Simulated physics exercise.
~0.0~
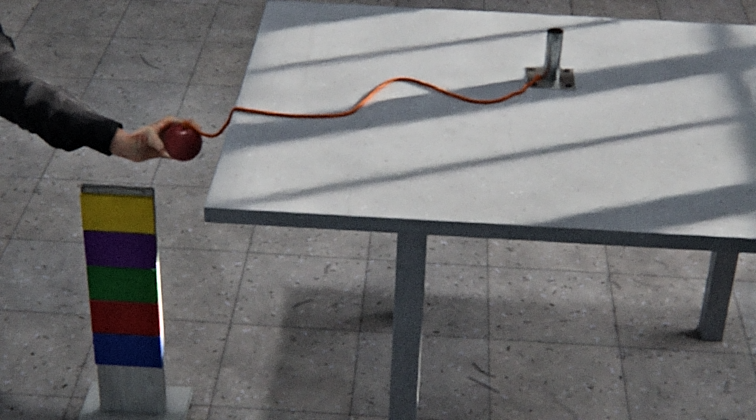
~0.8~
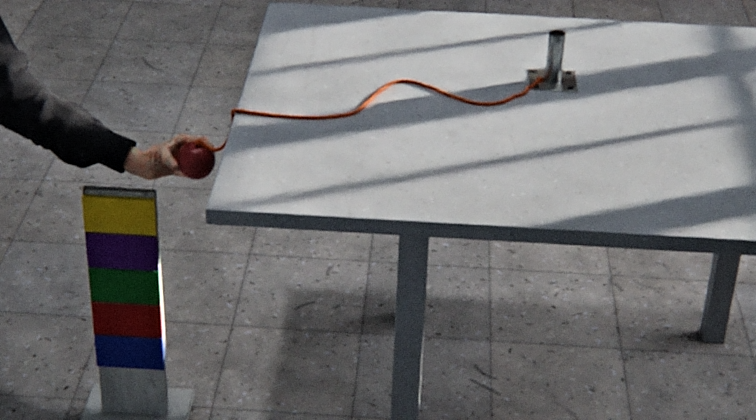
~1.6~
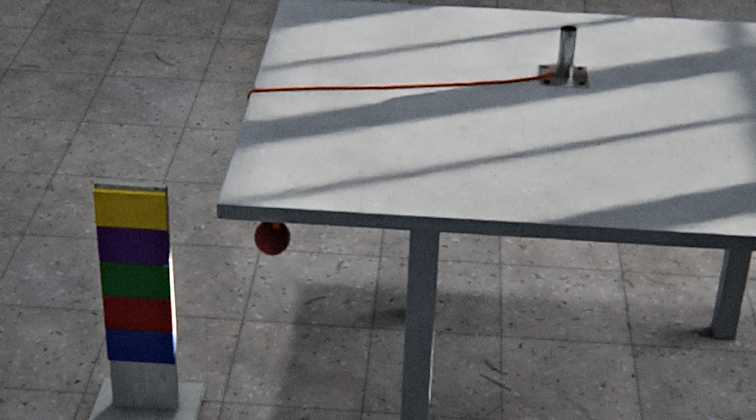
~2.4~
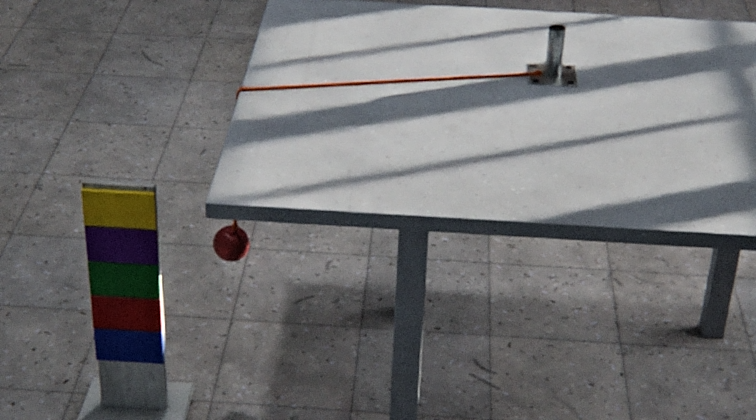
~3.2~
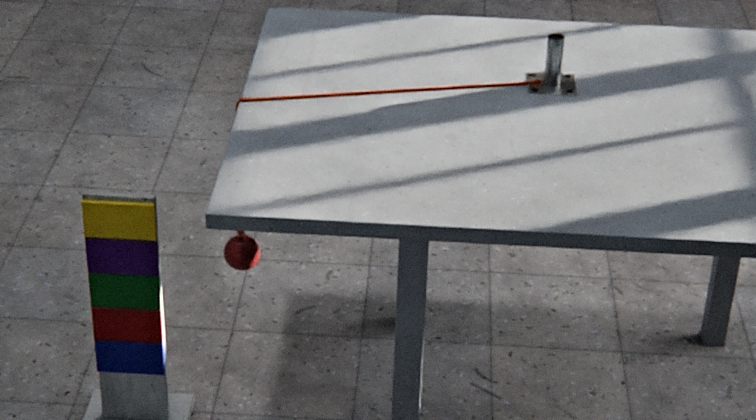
Beside a gray table, a hand releasing a red ball on a slack cord, which drops and hangs level with purple.
